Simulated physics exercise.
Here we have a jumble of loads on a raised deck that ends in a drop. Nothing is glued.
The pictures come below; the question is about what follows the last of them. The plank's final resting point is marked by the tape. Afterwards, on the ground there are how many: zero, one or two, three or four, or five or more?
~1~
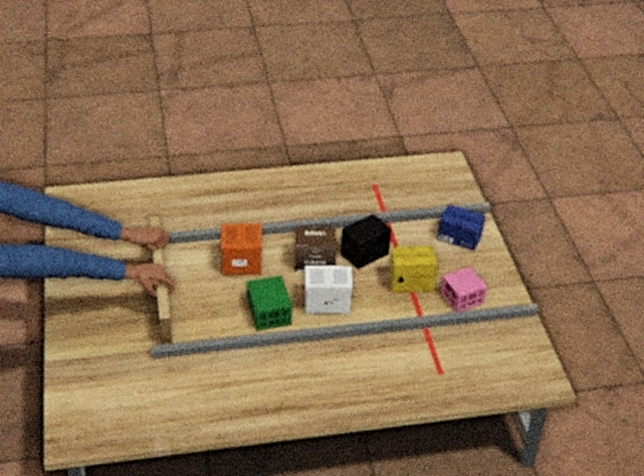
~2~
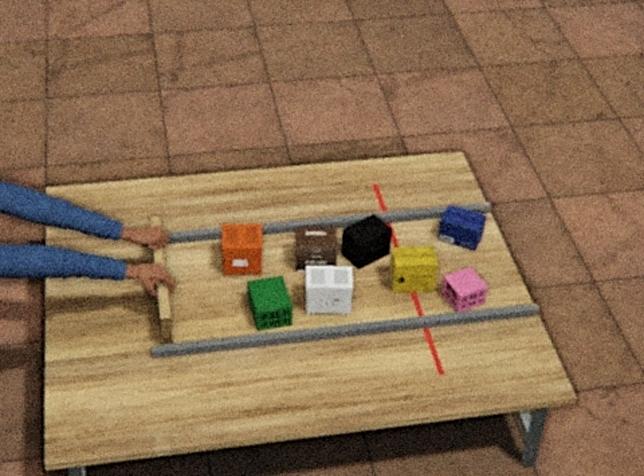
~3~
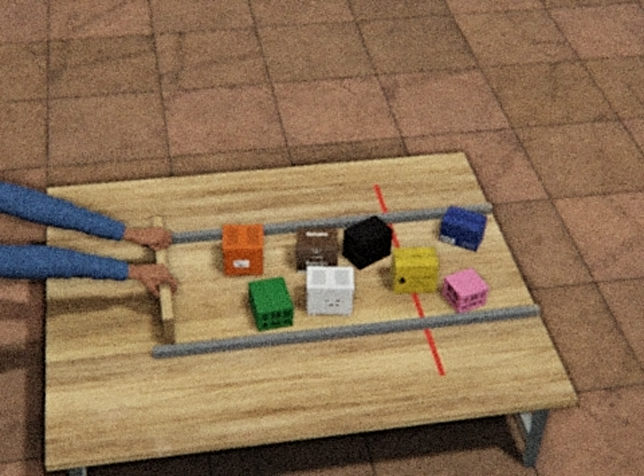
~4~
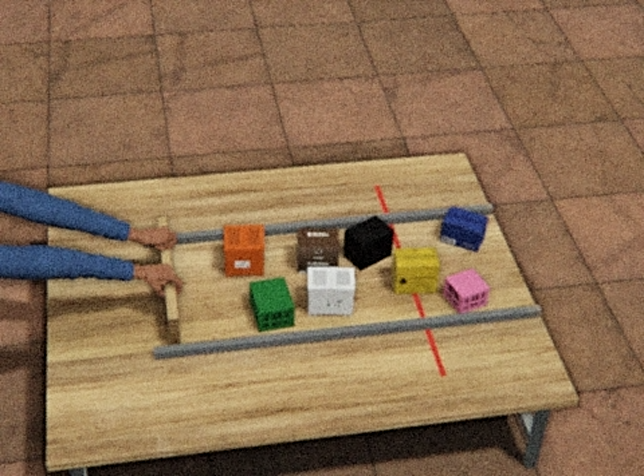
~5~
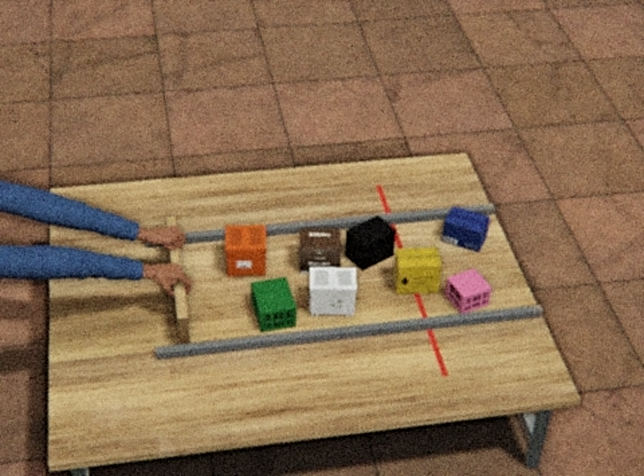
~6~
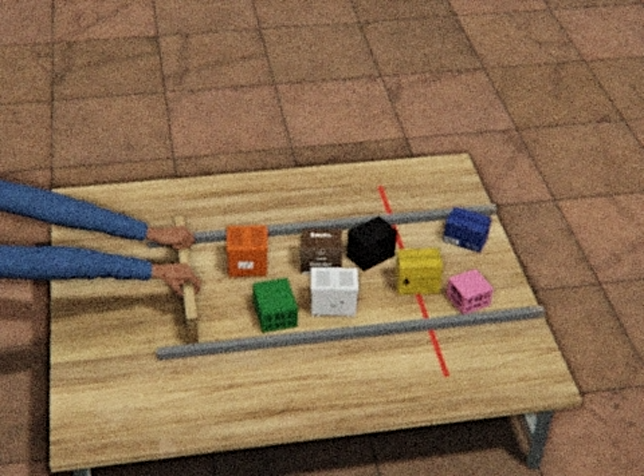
On the ground there are zero.
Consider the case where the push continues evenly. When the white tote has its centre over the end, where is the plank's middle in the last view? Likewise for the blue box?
Around (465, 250), then around (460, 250).
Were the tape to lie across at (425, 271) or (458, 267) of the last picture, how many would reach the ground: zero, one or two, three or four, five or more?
For the first place I'd say just one or two, and for the second either three or four.
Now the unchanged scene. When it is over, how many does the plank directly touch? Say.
2 in contact.
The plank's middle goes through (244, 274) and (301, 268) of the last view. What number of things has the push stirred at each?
I make it 1 at the first spot and 5 at the other.
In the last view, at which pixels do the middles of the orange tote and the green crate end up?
About (422, 233), and the other about (438, 289).
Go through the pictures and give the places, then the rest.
The first picture shows blue box (461, 228); pink crate (464, 290); yellow box (412, 269); plank (161, 280); tape (405, 270).
The second picture shows pink crate (464, 290); orange tote (242, 250).
The third picture shows yellow box (414, 270); black crate (368, 243).
The fourth picture shows blue box (464, 229); green crate (272, 304).
The fifth picture shows pink crate (468, 291); plank (178, 280).
The sixth picture shows blue box (467, 230); pink crate (470, 292); yellow box (418, 271); plank (186, 280); tape (410, 272).
A little later, none off yet; blue box at rest near (467, 230); pink crate at rest near (470, 292); yellow box at rest near (418, 271).
Next, none off yet; blue box at rest near (467, 230); pink crate at rest near (470, 292); yellow box shifted a little near (439, 268).
When it is over, the number that fall off is zero.
